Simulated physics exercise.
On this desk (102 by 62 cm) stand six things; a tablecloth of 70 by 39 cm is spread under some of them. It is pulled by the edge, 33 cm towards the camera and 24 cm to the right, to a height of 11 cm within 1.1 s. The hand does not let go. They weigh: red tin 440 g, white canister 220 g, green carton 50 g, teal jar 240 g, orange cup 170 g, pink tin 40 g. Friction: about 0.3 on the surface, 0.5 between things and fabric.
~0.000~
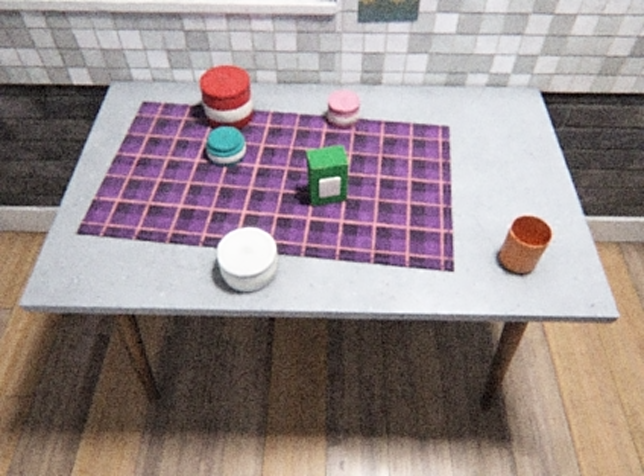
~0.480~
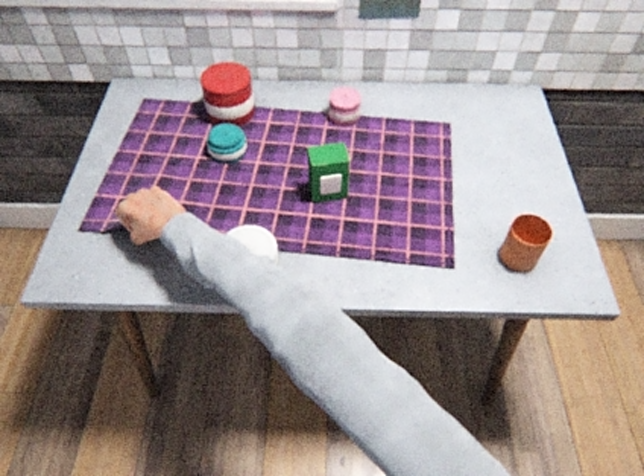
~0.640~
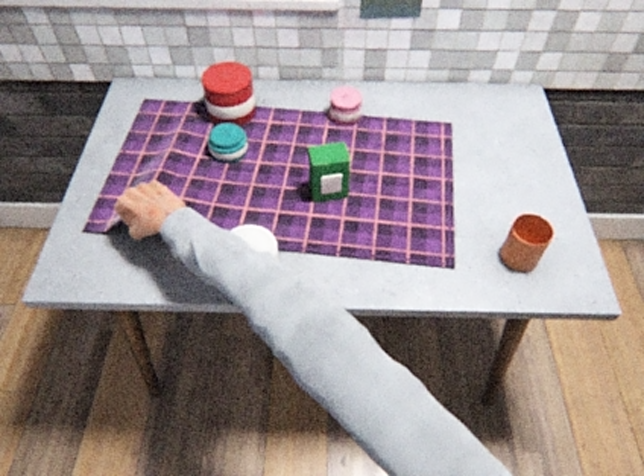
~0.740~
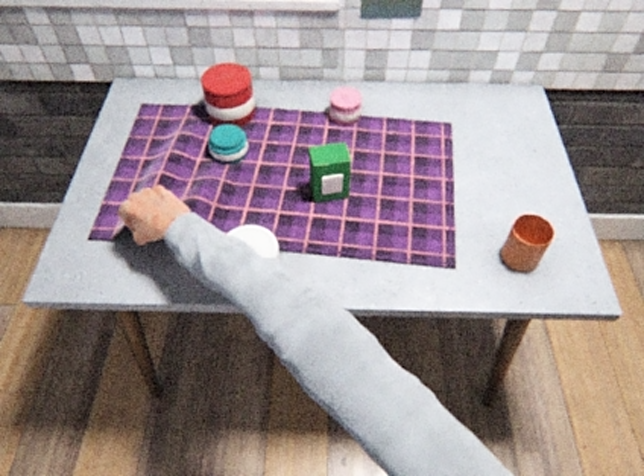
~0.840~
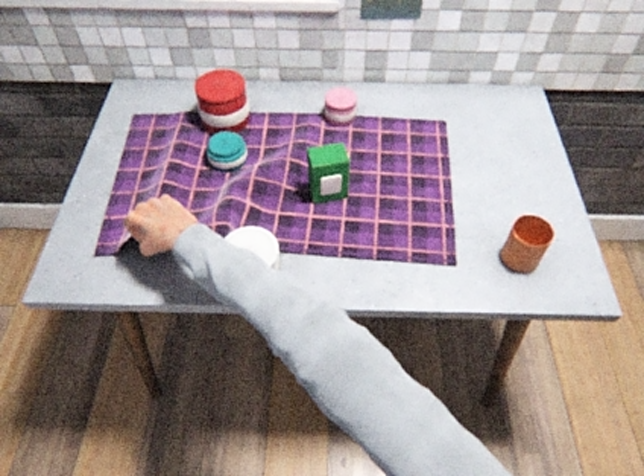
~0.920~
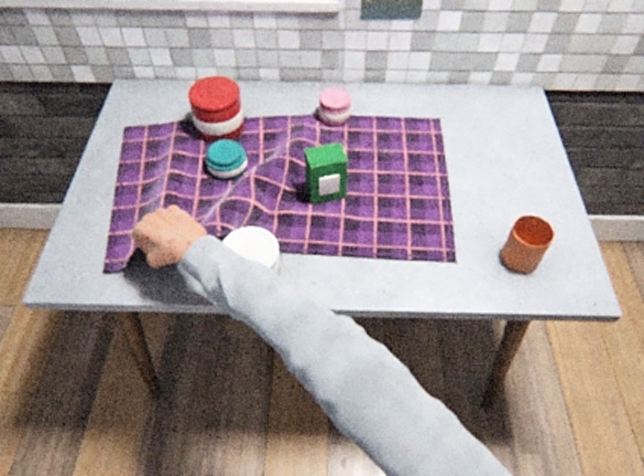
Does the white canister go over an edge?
Verdict: The white canister drops off.
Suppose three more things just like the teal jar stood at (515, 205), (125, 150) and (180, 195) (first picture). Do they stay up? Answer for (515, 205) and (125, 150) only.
In that order: Stays up, goes over.
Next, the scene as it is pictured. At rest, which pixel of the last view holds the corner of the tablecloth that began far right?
Around (365, 132).
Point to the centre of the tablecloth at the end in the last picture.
Near (290, 275).
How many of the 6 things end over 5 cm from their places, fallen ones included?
I count 5.
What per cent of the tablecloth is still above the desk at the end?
Some 65 per cent of it.
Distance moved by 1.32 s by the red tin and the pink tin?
Red tin 25 cm, pink tin 10 cm.
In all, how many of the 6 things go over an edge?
I count 1.
By 1.1 s, 100 % of the tablecloth is still over the top; white canister 2 cm off its start, red tin 14 cm off its start, teal jar 12 cm off its start.
By 1.3 s, 90 % of the tablecloth is still over the top; white canister 9 cm off its start, red tin 26 cm off its start, teal jar 23 cm off its start.
By 1.5 s, 70 % of the tablecloth is still over the top; white canister over the edge, red tin 36 cm off its start at (161, 202), teal jar 32 cm off its start at (209, 266).
By 1.7 s, 65 % of the tablecloth is still over the top; white canister over the edge, red tin 40 cm off its start, teal jar 36 cm off its start.
By 3.3 s, 65 % of the tablecloth is still over the top; white canister over the edge, red tin 40 cm off its start at (161, 221), teal jar 36 cm off its start at (214, 286), green carton 17 cm off its start at (357, 225).
